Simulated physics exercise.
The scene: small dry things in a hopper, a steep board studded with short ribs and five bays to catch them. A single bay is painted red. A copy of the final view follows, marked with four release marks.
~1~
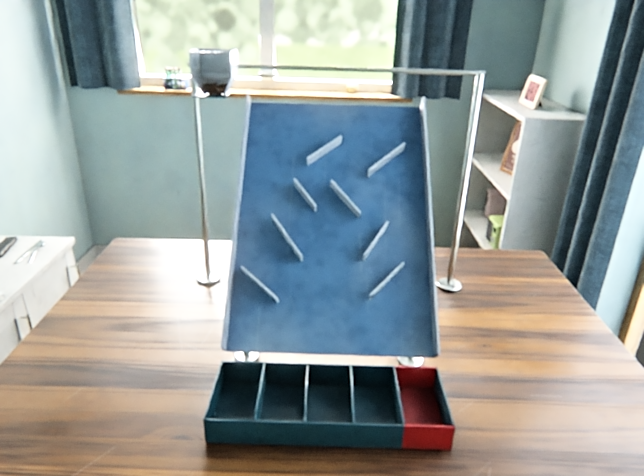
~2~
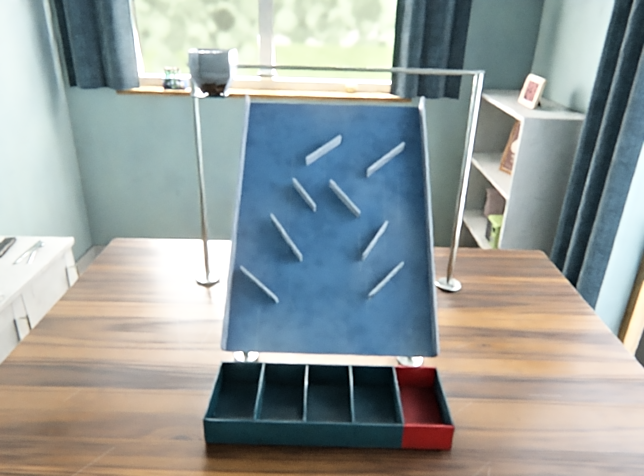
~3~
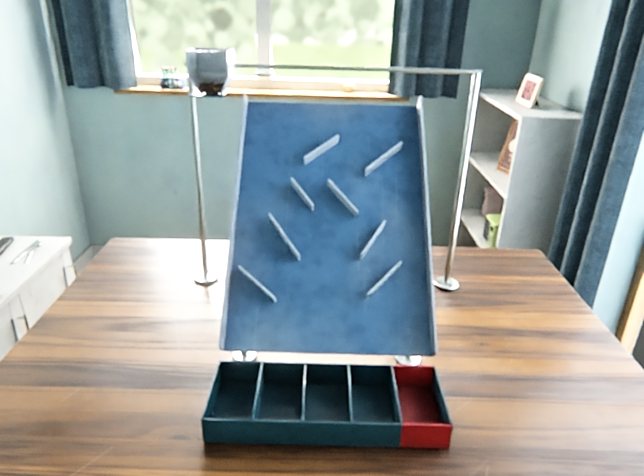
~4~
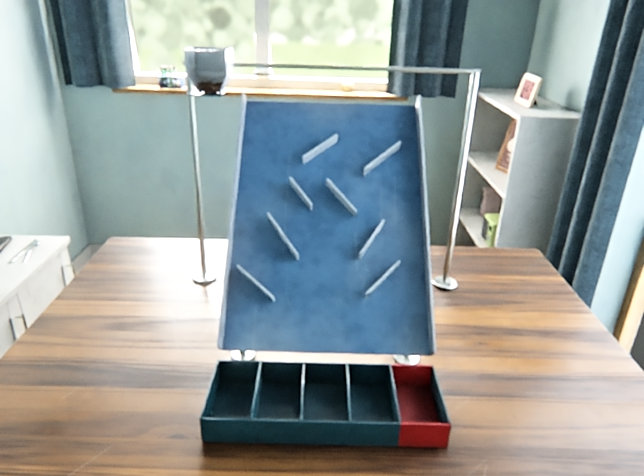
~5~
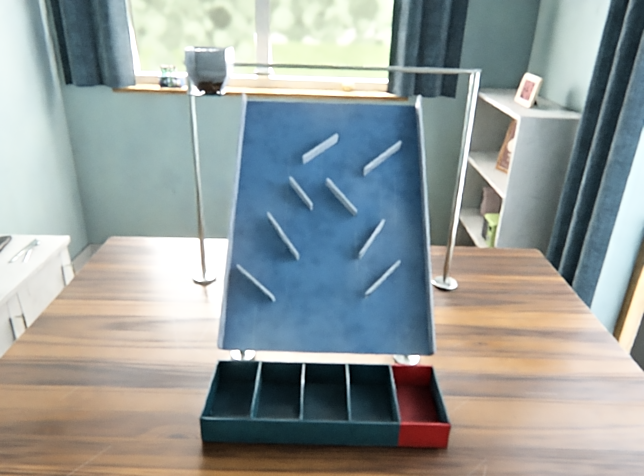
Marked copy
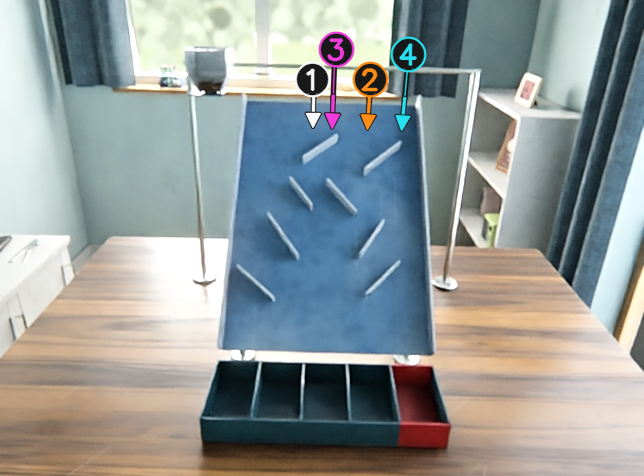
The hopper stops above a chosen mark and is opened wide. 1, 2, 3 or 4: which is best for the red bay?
The best mark is 4.
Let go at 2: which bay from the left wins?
The third from the left.
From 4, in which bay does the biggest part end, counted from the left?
It is the fifth one.
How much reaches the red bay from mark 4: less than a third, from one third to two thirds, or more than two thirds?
It is from one third to two thirds.
On the marked copy, mark 1 meets the board at (313, 122); mark 2 meets the board at (367, 124); mark 3 meets the board at (332, 123); mark 4 meets the board at (402, 125).
With 1, a small share in the red bay, close to half in other bays, close to a third outside the box.
With 2, none at all in the red bay, the bulk in other bays, a small share outside the box.
With 3, none at all in the red bay, the bulk in other bays, close to a quarter outside the box.
With 4, close to half in the red bay, close to a third in other bays, close to a quarter outside the box.
